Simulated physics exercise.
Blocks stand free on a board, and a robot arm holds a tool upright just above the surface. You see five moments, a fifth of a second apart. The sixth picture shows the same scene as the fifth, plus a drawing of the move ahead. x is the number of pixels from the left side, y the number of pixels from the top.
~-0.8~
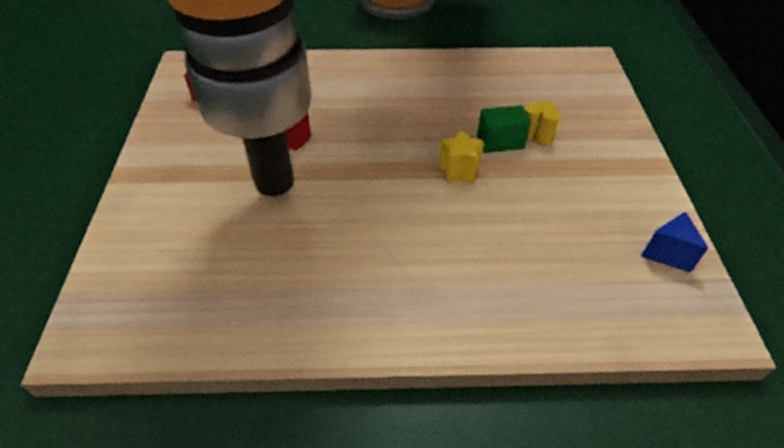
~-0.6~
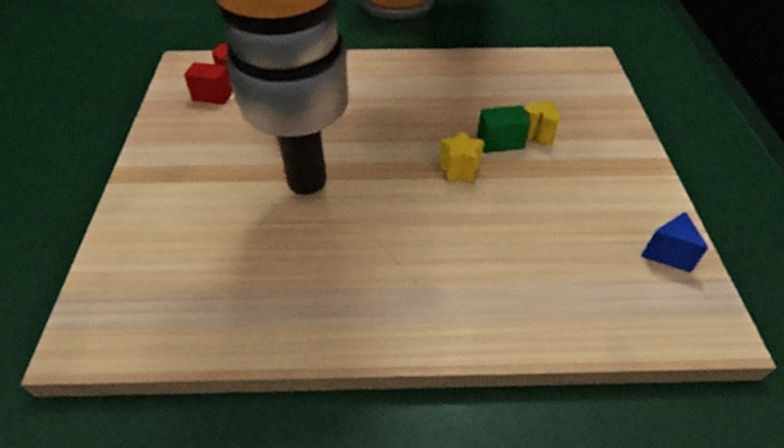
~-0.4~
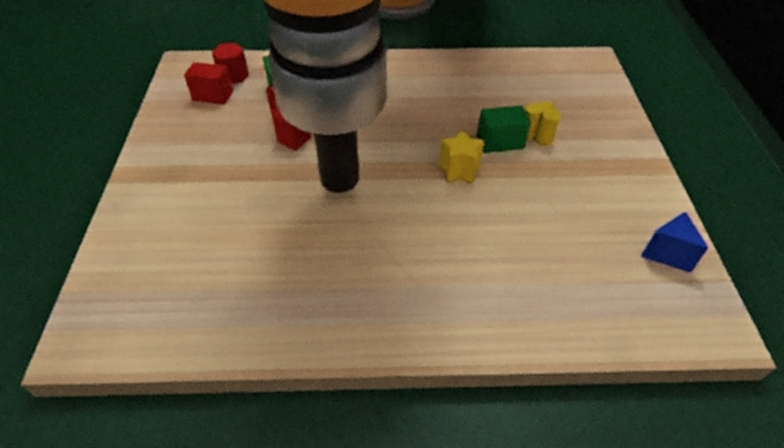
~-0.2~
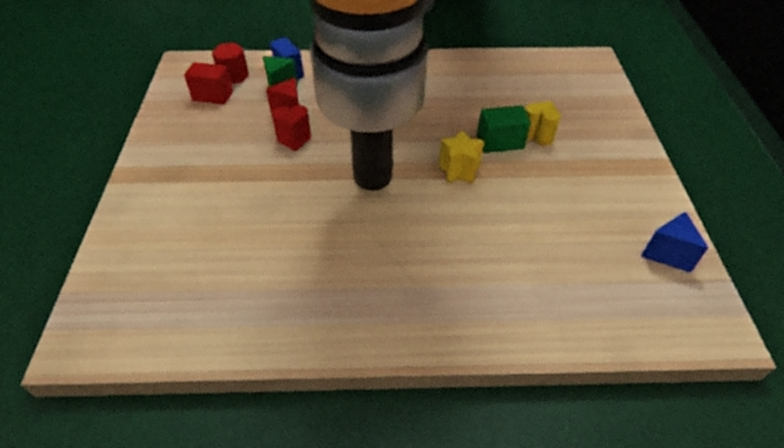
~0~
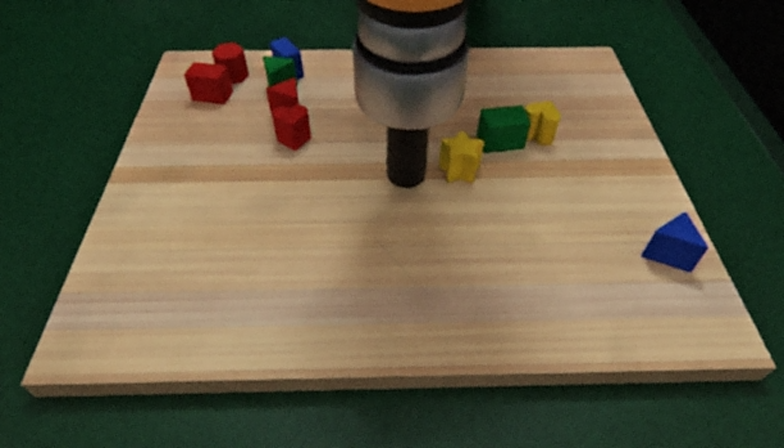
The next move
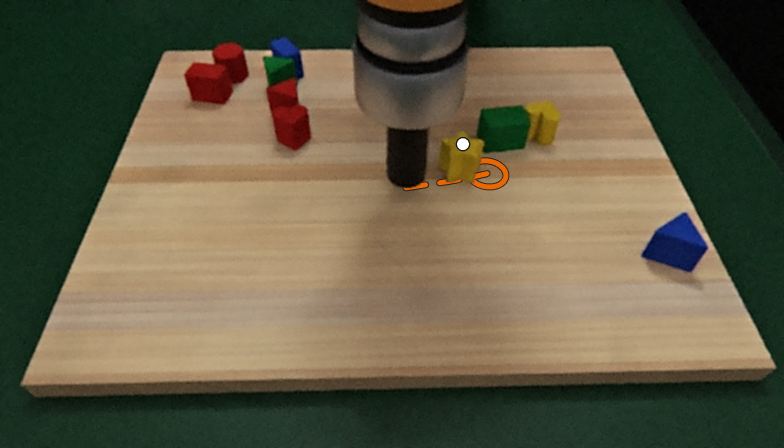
On a wooden board, a robot arm moves its upright tool right while the blocks stay still.
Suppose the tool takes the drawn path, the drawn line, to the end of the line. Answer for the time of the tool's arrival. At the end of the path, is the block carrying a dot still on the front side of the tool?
Yes, I think so.
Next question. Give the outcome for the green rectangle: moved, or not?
That block is going to get moved.
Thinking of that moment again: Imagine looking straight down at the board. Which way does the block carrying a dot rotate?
Counter-clockwise, from overhead.
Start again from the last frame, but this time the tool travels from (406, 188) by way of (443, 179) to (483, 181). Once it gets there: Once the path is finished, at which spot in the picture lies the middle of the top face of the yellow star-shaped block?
I'd say the yellow star-shaped block ends with its top centre at (506, 135).
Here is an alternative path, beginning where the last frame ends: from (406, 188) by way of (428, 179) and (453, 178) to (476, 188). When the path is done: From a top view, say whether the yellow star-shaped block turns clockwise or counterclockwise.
Rotates counter-clockwise.
The line goes from (406, 188) through (434, 184) and (461, 179) to (487, 174); the dot is on the yellow star-shaped block.
The first path, step by step. Halfway along, tool (450, 169); yellow star-shaped block (475, 139), turned 30° anticlockwise.
At the end, tool (490, 161); yellow star-shaped block (509, 129), turned 40° anticlockwise; green rectangle (508, 108); yellow heart-shaped block (547, 109).
